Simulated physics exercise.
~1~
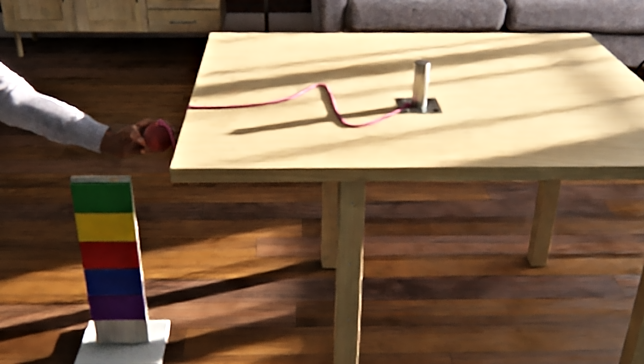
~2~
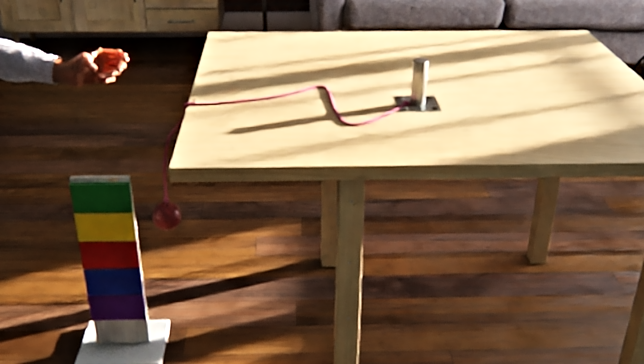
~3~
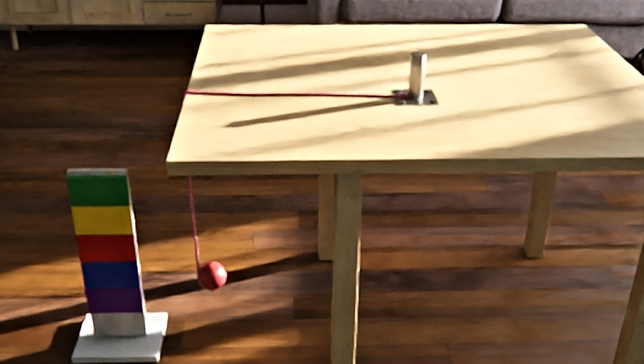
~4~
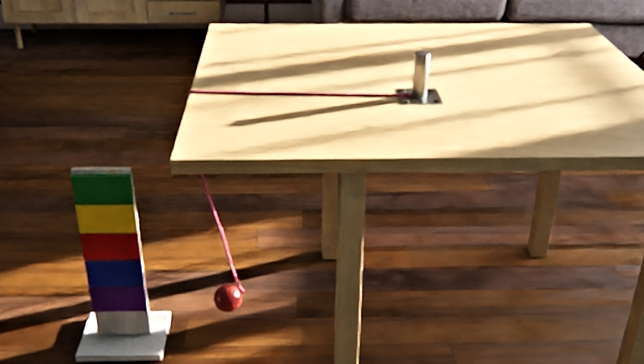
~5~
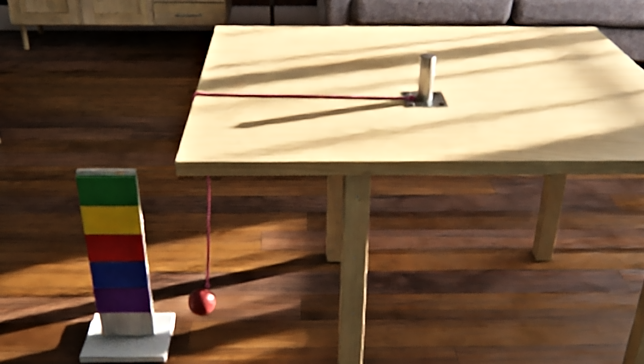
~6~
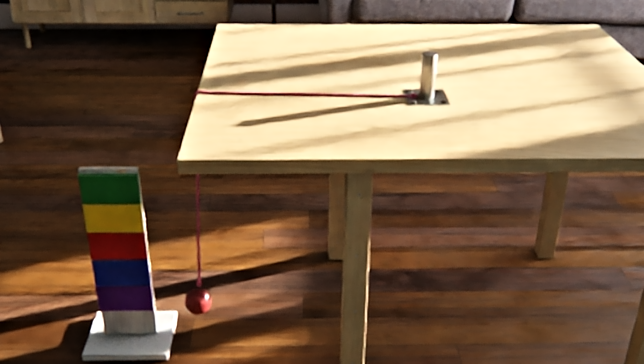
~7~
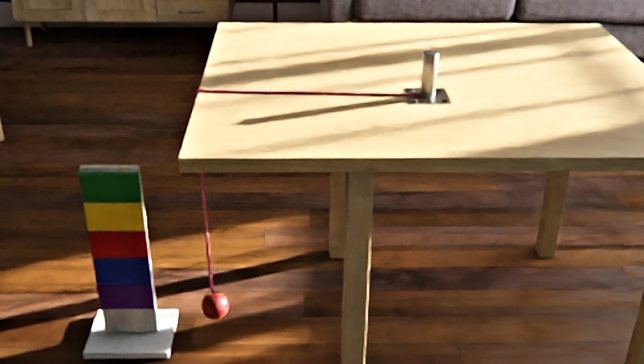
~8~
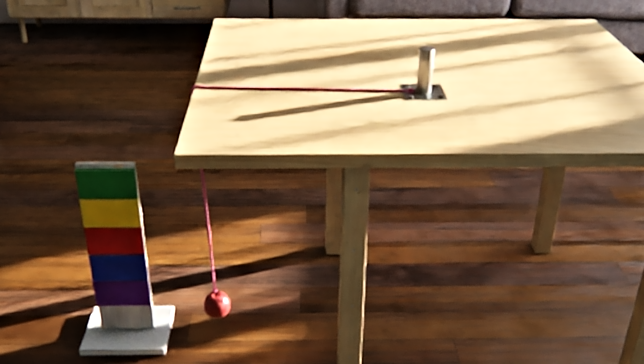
In a sunlit room with a dark wooden floor, a slightly swaying view looks down at a pale wooden table with a grey sofa behind it. A red cord runs across the tabletop from a short metal post to a round red object held in a hand beyond the left edge. Below stands an upright board banded green, yellow, red, blue and purple from top to bottom. The hand lets go and draws back left, and the object drops, pulling the slack cord straight. It swings right, then back and forth slightly, and ends hanging about level with the purple band.
